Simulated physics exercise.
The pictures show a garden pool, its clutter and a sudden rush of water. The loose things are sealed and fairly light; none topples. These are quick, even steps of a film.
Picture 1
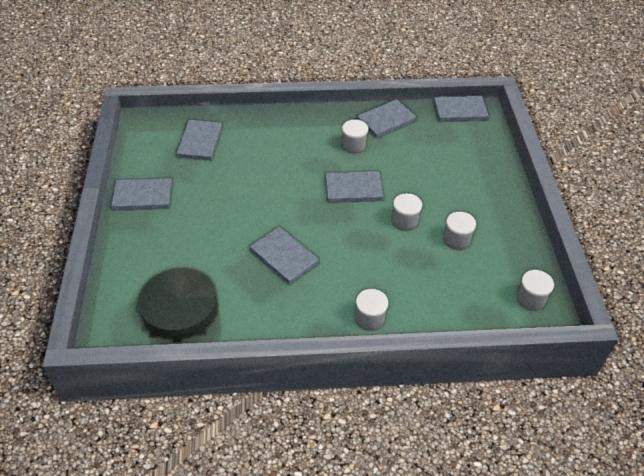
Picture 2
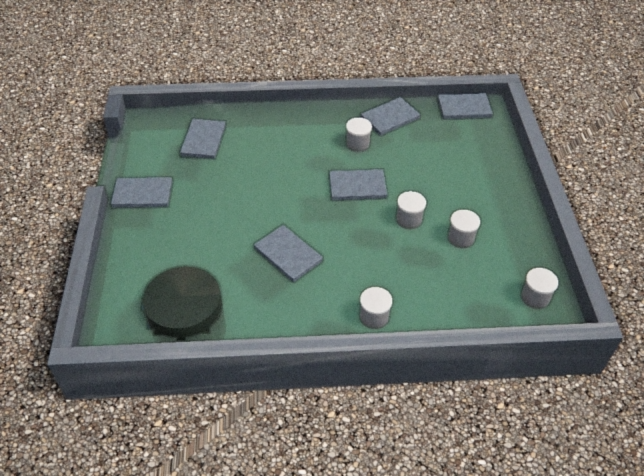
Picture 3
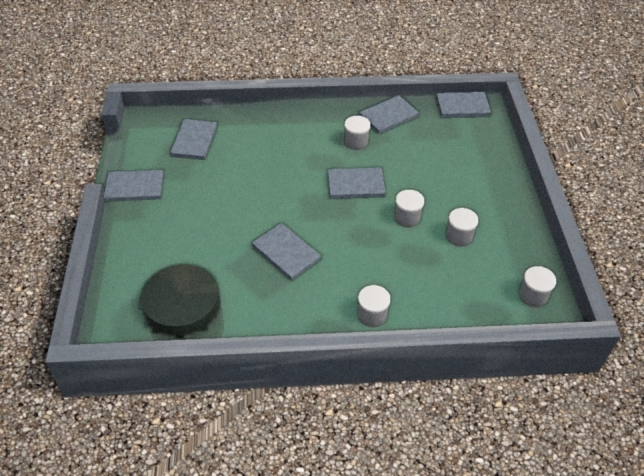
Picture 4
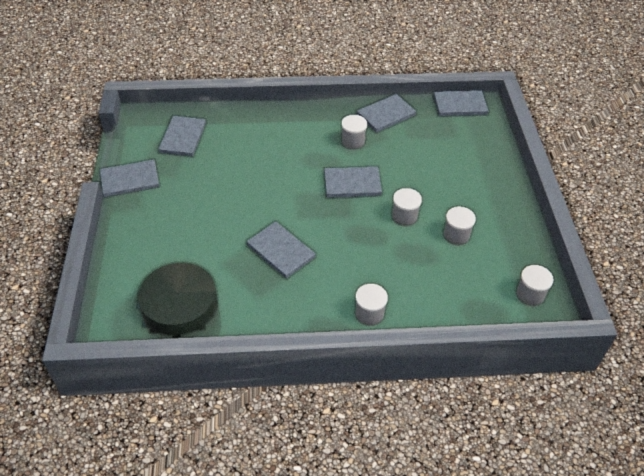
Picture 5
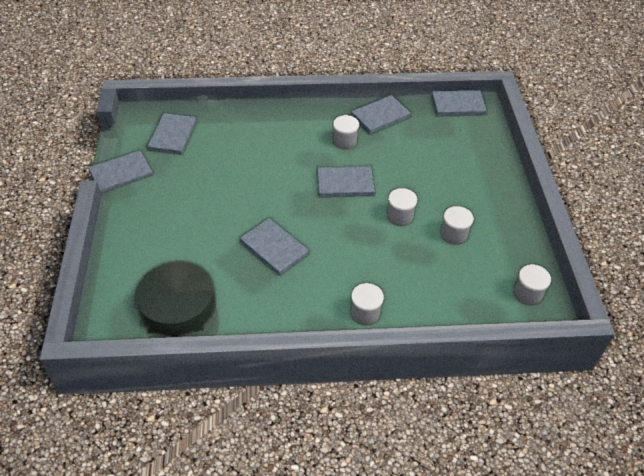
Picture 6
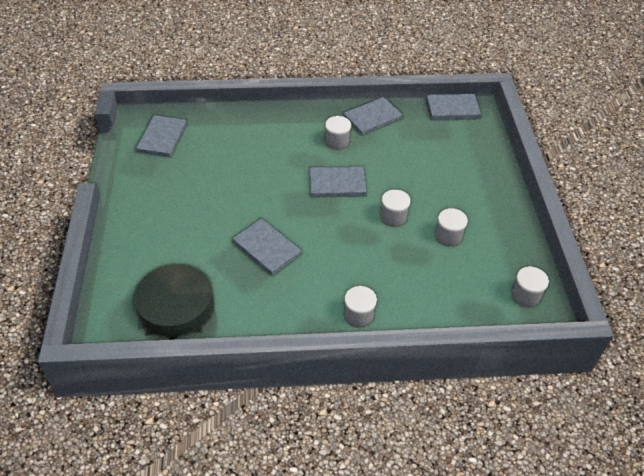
Garden pool on gravel, a gap opening in its left wall, grey slabs drifting left and one slipping out of view.
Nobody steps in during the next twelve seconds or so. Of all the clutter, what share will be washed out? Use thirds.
It is under a third.
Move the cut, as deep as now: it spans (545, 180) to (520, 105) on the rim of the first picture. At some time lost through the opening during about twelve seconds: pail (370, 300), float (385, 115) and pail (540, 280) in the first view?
In that order: No, through, no.
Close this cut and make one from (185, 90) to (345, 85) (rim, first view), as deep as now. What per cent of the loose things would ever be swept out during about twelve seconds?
About 40 per cent.
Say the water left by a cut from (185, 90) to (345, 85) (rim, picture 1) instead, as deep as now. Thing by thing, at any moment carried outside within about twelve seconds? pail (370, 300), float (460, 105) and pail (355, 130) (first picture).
In that order: Inside, left behind, carried outside.
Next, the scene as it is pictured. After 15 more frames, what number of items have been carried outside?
2 of them.
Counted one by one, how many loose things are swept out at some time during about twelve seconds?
The number is 2.
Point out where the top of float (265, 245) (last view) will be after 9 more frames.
Around (239, 235).
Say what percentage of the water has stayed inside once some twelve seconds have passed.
Near 72 in a hundred.
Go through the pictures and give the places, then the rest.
A float at (200, 138), afloat; a float at (284, 253), afloat; 0 of 11 have shifted, in the first frame.
A float at (203, 137) floats; a float at (288, 251) floats; 0 of 11 have shifted, in the second frame.
A float at (194, 137), afloat, close to its start; a float at (286, 249), afloat; 2 of 11 have shifted, in the third frame.
A float at (182, 134), afloat, close to its start; a float at (281, 247) floats; 2 of 11 have shifted, in the fourth frame.
A float at (172, 131), afloat, close to its start; a float at (274, 244), afloat, close to its start; 4 of 11 have shifted, in the fifth frame.
A float at (162, 134), afloat, close to its start; a float at (267, 244) floats, close to its start; 7 of 11 have shifted, in the sixth frame.
A moment on, 1 of 11 are out; 10 afloat.
Next, 2 of 11 are out; 9 afloat.
Later, 2 of 11 are out; 9 afloat.
In the end, 2 of 11 are out; 9 afloat.
